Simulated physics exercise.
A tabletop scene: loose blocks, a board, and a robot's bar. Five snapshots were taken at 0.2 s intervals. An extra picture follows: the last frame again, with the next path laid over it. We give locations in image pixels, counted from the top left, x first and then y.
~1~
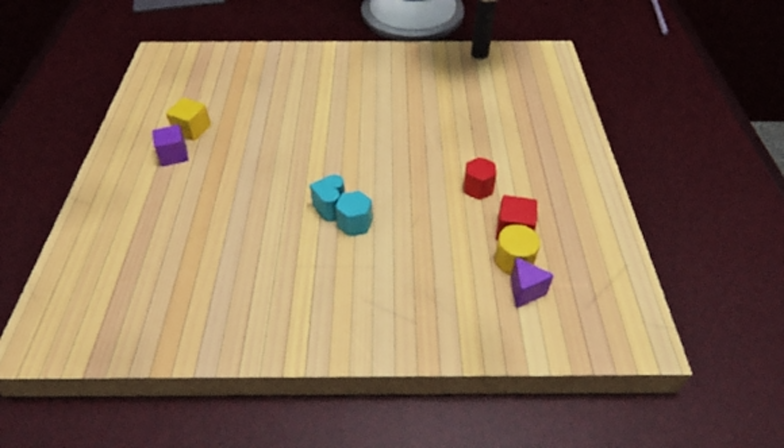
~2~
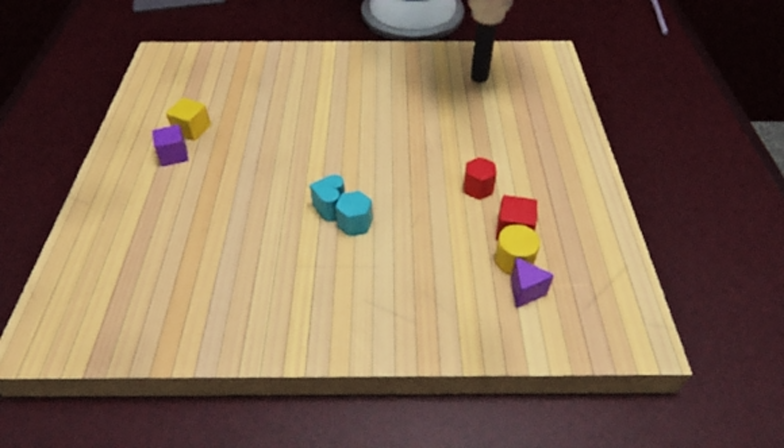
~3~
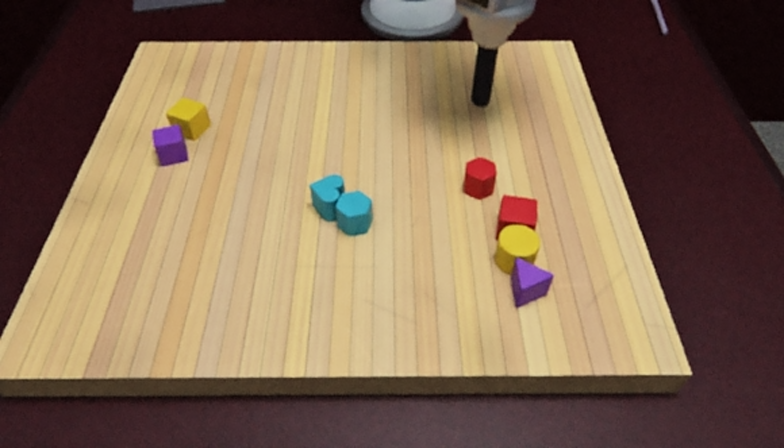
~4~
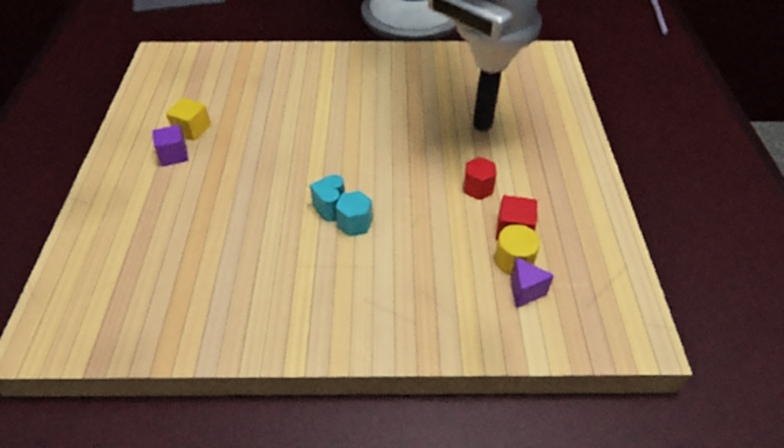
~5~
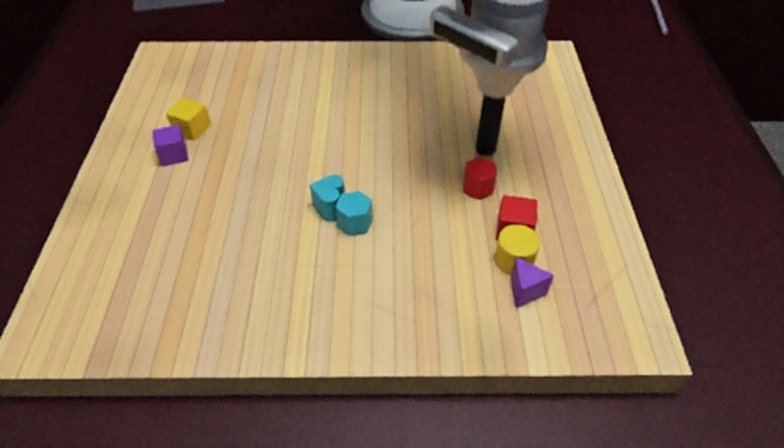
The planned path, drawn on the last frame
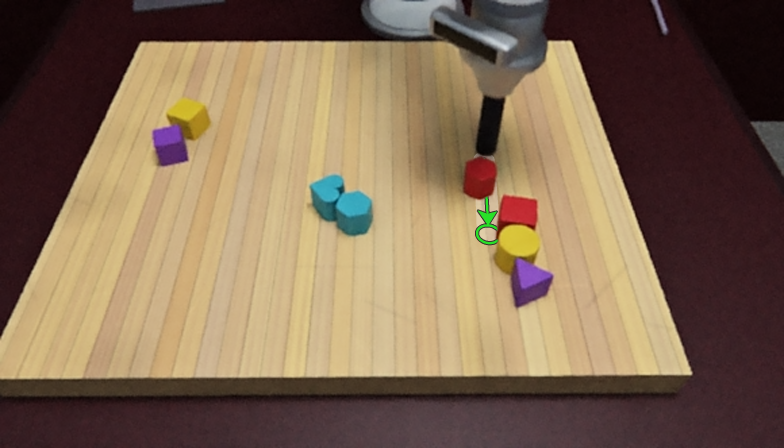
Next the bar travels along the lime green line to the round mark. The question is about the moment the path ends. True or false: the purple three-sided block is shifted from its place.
The statement is incorrect.
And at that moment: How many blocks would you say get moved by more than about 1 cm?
I think only one will be displaced.
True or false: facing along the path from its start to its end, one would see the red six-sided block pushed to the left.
False
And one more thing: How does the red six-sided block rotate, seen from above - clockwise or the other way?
Viewed from overhead, the red six-sided block winds up turned clockwise.
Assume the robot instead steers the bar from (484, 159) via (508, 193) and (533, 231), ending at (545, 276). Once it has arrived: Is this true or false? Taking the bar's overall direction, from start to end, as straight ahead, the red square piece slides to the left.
The statement is false.
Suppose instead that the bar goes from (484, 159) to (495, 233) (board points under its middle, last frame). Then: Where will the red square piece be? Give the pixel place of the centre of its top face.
(534, 222)
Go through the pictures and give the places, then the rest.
The first picture shows bar's lower end (480, 56); red six-sided block (482, 168); red square piece (519, 209); purple three-sided block (531, 273).
The second picture shows bar (479, 79); blocks still.
The third picture shows bar (480, 102); blocks still.
The fourth picture shows bar (482, 126); blocks still.
The fifth picture shows bar (486, 151); red six-sided block (482, 168); red square piece (519, 209); purple three-sided block (531, 273).
Drawn move, in a line from (484, 159) to (489, 234).
The first path, step by step. One third of the way, bar (487, 175); red six-sided block (480, 180).
Two thirds of the way, bar (489, 200); red six-sided block (474, 204), turned 30° clockwise.
At the end, bar (490, 226); red six-sided block (465, 221), turned 75° clockwise; red square piece (523, 211); purple three-sided block still.
